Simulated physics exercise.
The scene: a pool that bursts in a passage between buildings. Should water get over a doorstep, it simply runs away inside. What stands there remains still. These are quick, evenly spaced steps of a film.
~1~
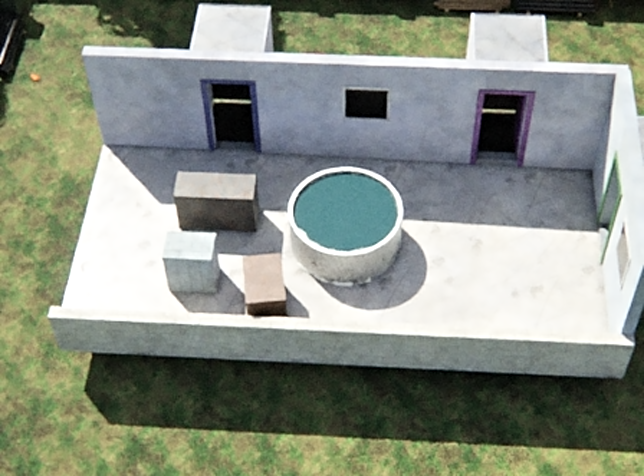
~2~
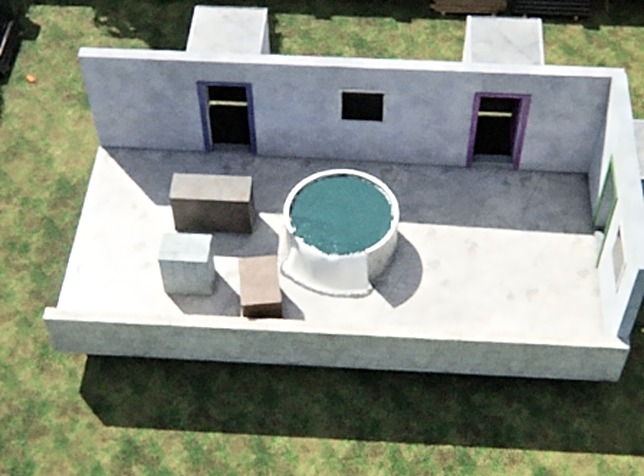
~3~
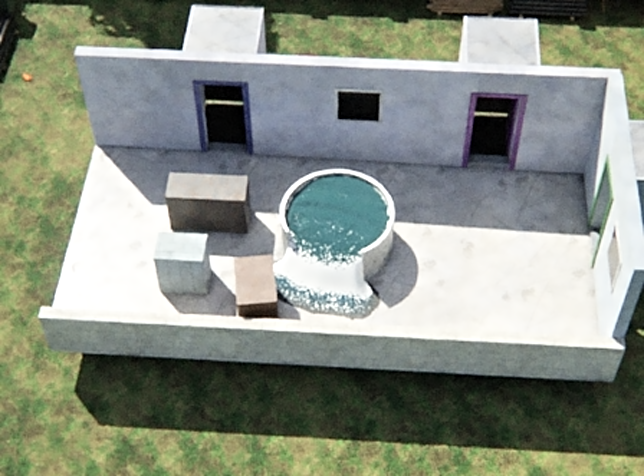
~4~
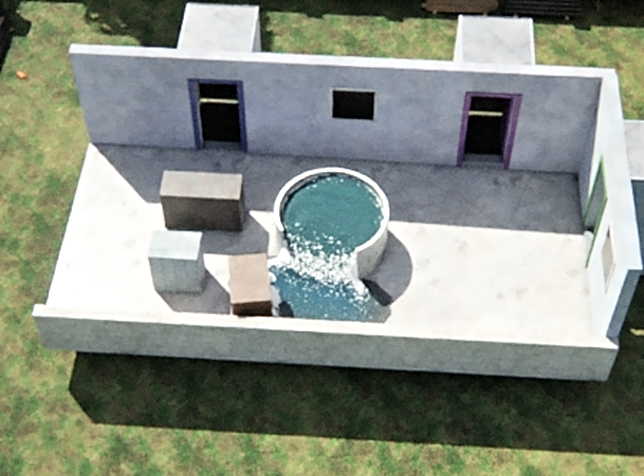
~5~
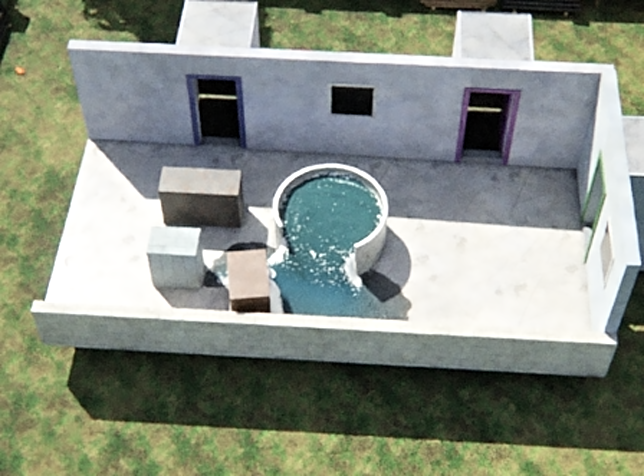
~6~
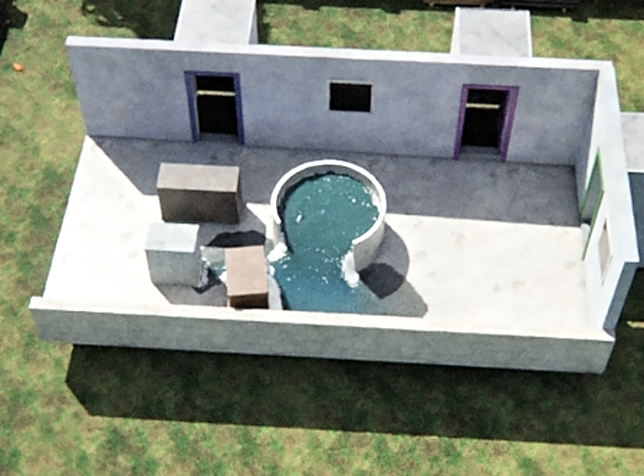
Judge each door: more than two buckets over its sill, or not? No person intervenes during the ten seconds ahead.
The purple door will receive two buckets or fewer. The green door will receive over two buckets. The blue door will receive two buckets or fewer.
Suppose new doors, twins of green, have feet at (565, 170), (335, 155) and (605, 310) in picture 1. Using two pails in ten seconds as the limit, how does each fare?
First tops the limit, then falls short, then tops the limit.
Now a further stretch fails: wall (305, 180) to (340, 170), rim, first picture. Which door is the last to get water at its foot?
My pick is the green-painted one.
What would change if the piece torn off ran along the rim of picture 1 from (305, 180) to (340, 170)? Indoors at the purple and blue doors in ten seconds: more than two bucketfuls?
Purple remains within limit and blue tops the threshold.
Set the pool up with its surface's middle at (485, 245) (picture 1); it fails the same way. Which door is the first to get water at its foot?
Looks like the one in green.
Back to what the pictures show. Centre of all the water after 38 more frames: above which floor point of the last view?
I'd say near (409, 253).
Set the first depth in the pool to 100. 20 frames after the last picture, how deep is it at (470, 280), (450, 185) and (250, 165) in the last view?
Going in order, that's 6, 0 and 0 %.
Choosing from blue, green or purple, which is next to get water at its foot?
Going by the pictures, it would be the green one.
A moment on, water covers 20 % of the floor; the purple door not reached, the green door not reached, the blue door not reached.
Next, water covers 40 % of the floor; the purple door not reached, the green door not reached, the blue door not reached.
Then, water covers 65 % of the floor; the purple door not reached, the green door under two buckets in, the blue door not reached.
Later, water covers 70 % of the floor; the purple door wet at the sill, nothing in, the green door over two buckets in, the blue door not reached.
In the end, water covers 90 % of the floor; the purple door wet at the sill, nothing in, the green door far over two buckets in, the blue door wet at the sill, nothing in.
